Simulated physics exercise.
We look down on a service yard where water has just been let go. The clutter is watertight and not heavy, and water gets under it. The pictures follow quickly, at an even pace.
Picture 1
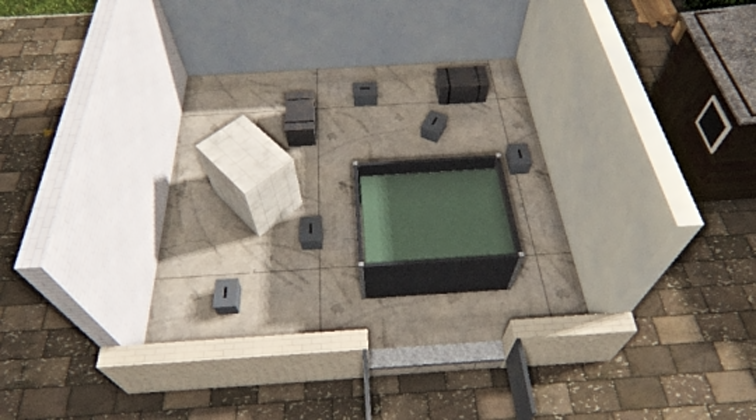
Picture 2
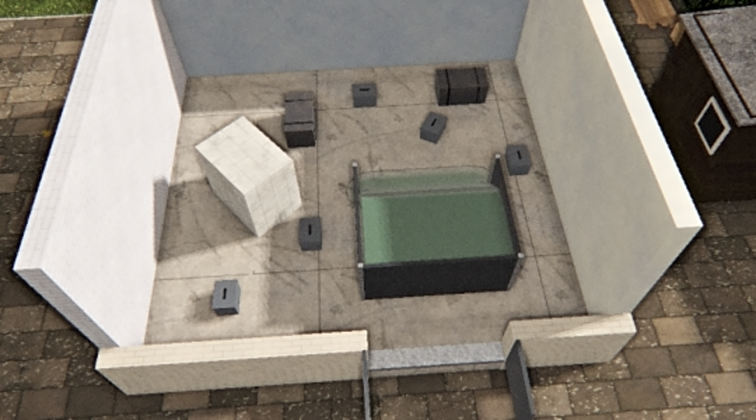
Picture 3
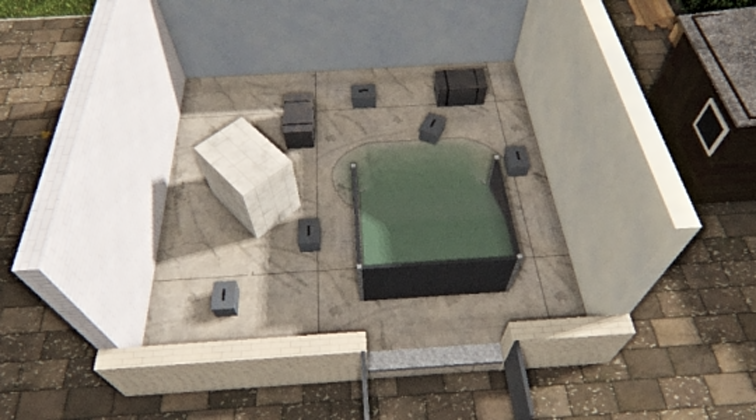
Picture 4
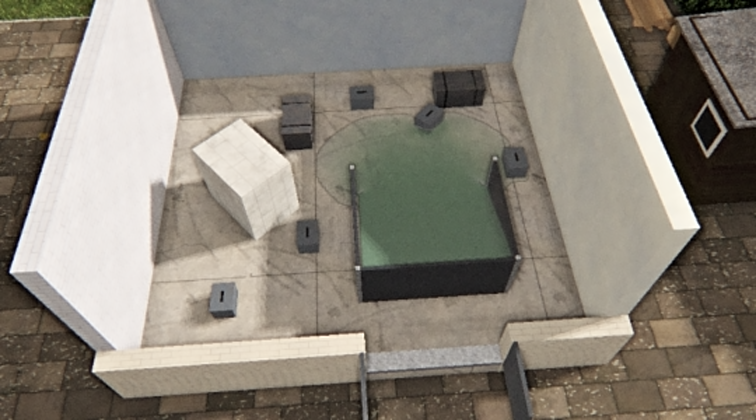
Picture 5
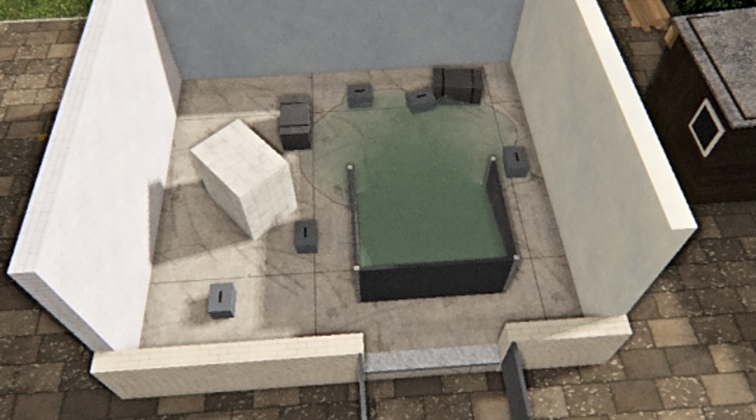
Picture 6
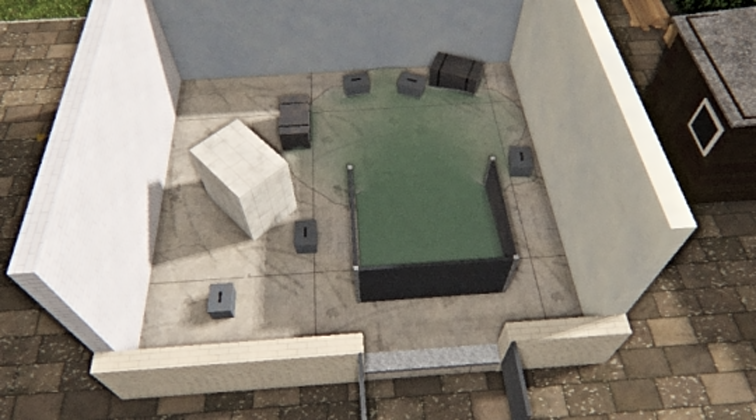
Green water held in a dark-walled tank spreads out across the walled yard's floor toward the back wall once the tank's far side opens, pushing a small grey box backward, then shifting a larger dark box and others nearby slightly.
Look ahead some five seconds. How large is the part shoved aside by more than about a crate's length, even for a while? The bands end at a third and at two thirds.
It is two thirds or more.
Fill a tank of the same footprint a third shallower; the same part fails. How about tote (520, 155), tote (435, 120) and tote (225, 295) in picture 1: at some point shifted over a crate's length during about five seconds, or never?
As listed: Swept aside, yes, less than that.
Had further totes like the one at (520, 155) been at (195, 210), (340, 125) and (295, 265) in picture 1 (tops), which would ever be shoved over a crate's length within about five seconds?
As listed: Pushed that far, swept aside, under that.
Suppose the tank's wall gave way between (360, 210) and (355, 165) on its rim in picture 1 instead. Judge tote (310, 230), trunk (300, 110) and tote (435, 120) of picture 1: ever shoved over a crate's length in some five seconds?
One after the other: Moved that far, swept aside, short of that.
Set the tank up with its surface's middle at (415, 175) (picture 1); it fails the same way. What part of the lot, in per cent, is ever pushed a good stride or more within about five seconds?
Roughly 90 per cent.
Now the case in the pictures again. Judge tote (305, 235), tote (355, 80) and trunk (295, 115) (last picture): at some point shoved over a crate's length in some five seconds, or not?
In that order: Short of that, shifted that much, shifted that much.
A moment on, 3 of 7 are well off their spots; 3 afloat.
Next, 4 of 7 are well off their spots; 3 afloat.
Later, 4 of 7 are well off their spots; 4 afloat.
In the end, 5 of 7 are well off their spots, and 5 have been at some point; 3 afloat.
